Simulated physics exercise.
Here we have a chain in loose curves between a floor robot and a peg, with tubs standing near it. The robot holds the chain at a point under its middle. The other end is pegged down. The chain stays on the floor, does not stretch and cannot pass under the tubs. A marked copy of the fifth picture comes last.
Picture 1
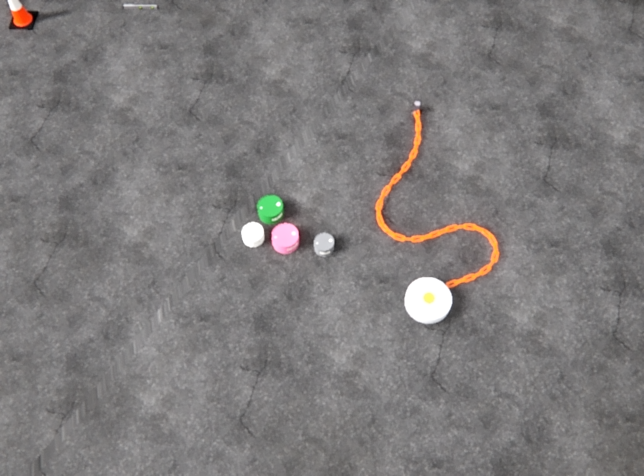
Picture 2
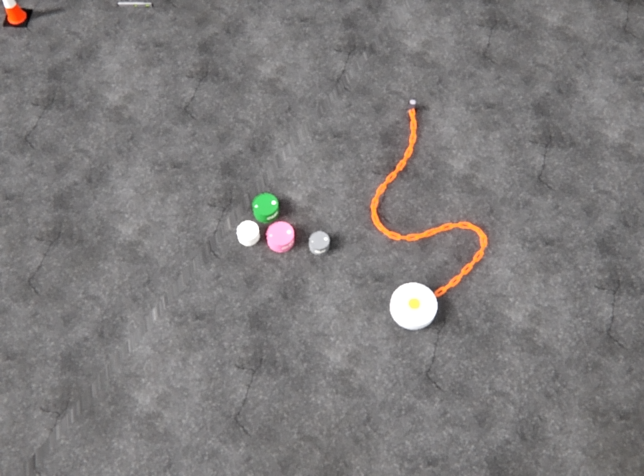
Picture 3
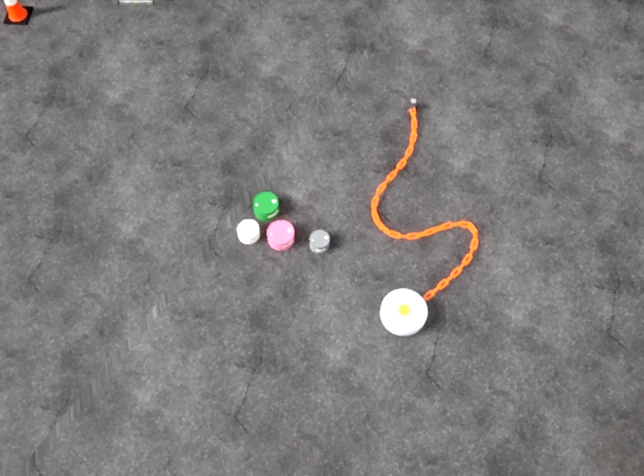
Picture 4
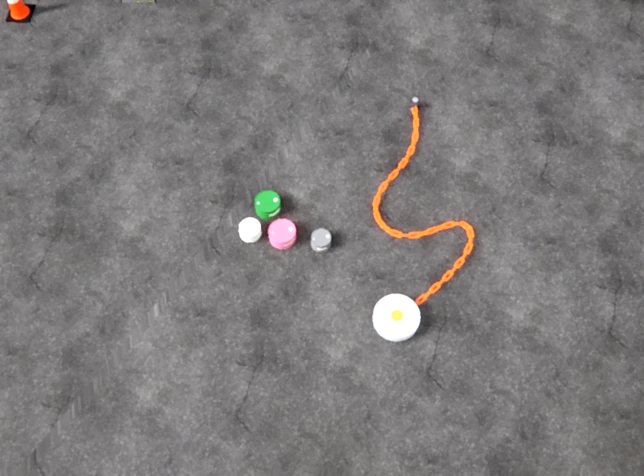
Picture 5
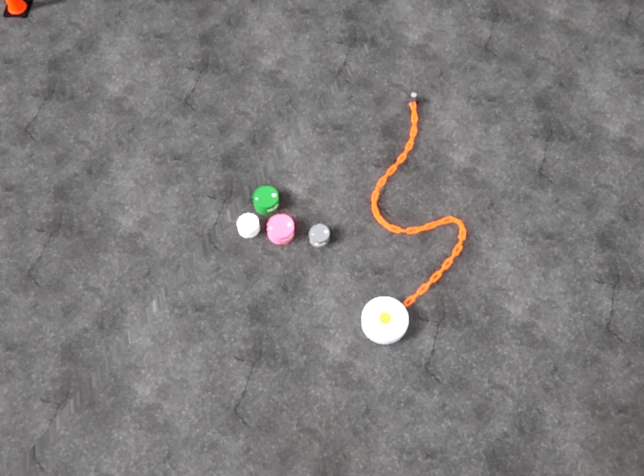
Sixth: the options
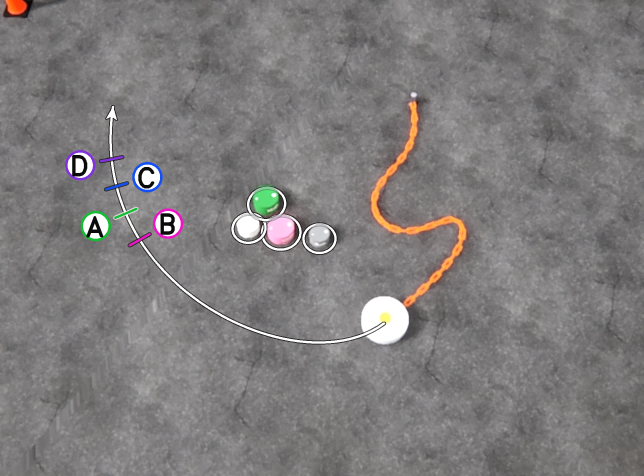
A round white robot with a yellow centre sits on a mottled dark grey floor, seen from above. An orange twisted chain curves loosely from it up to a small peg, with green, white, pink and grey tubs clustered to the left and part of an orange cone at the top left corner. The robot slides a short way left and slightly down, drawing the chain's lower bend leftward, while the tubs stay put and the camera drifts slightly.
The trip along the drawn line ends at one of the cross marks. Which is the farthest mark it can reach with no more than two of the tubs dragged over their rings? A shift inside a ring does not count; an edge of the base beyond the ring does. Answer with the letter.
The limit holds up to A.
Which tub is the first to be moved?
The grey one.
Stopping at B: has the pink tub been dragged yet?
No.
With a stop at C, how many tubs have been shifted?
By then, four.
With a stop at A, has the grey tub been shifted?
Yes.
On the marked copy, A at (126, 213); B at (140, 240); C at (117, 186); D at (112, 159); the route from (384, 323) via (167, 274) to (113, 107).
With A. Early on, robot (270, 333).
Further on, robot (173, 278).
At the end, robot (124, 210); pink tub (280, 227); grey tub (300, 215); one over the rings.
As for the rest, B is within the limit but short; C has four over the rings; D has four over the rings.
